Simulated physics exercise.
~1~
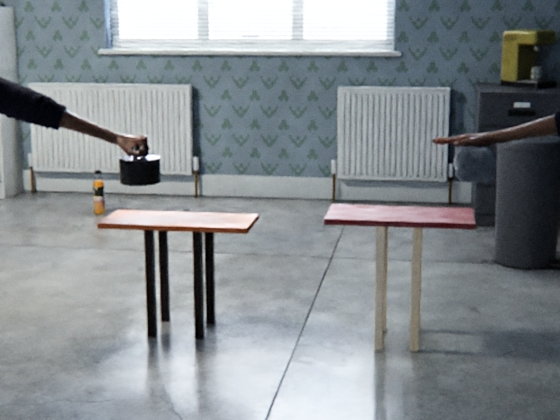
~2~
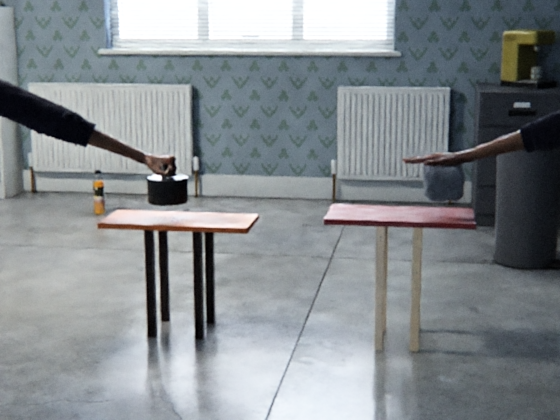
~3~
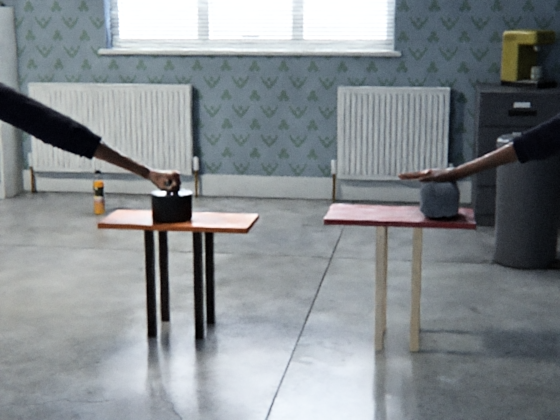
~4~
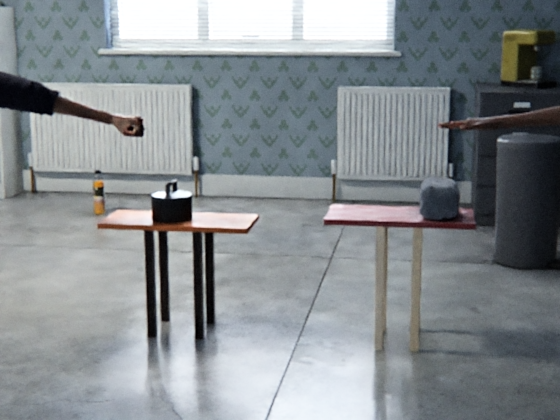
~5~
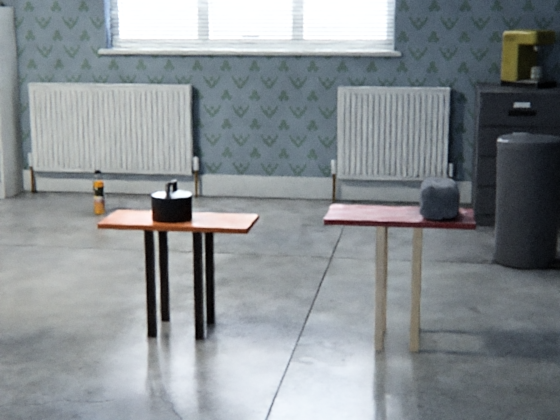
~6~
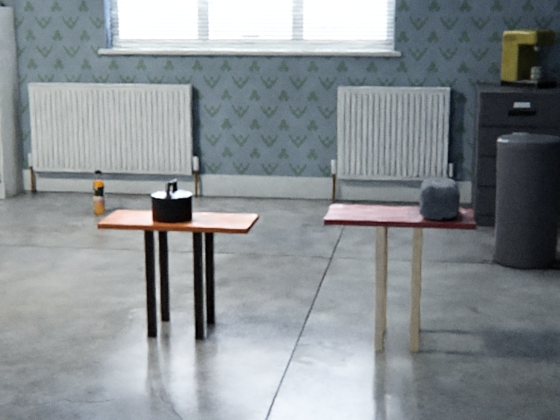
Two arms reached in from opposite sides, one lowering a dark round pot-like object onto the orange table at left, the other a grey cushion onto the red table at right, then let go and withdrew, leaving both tables standing steady.
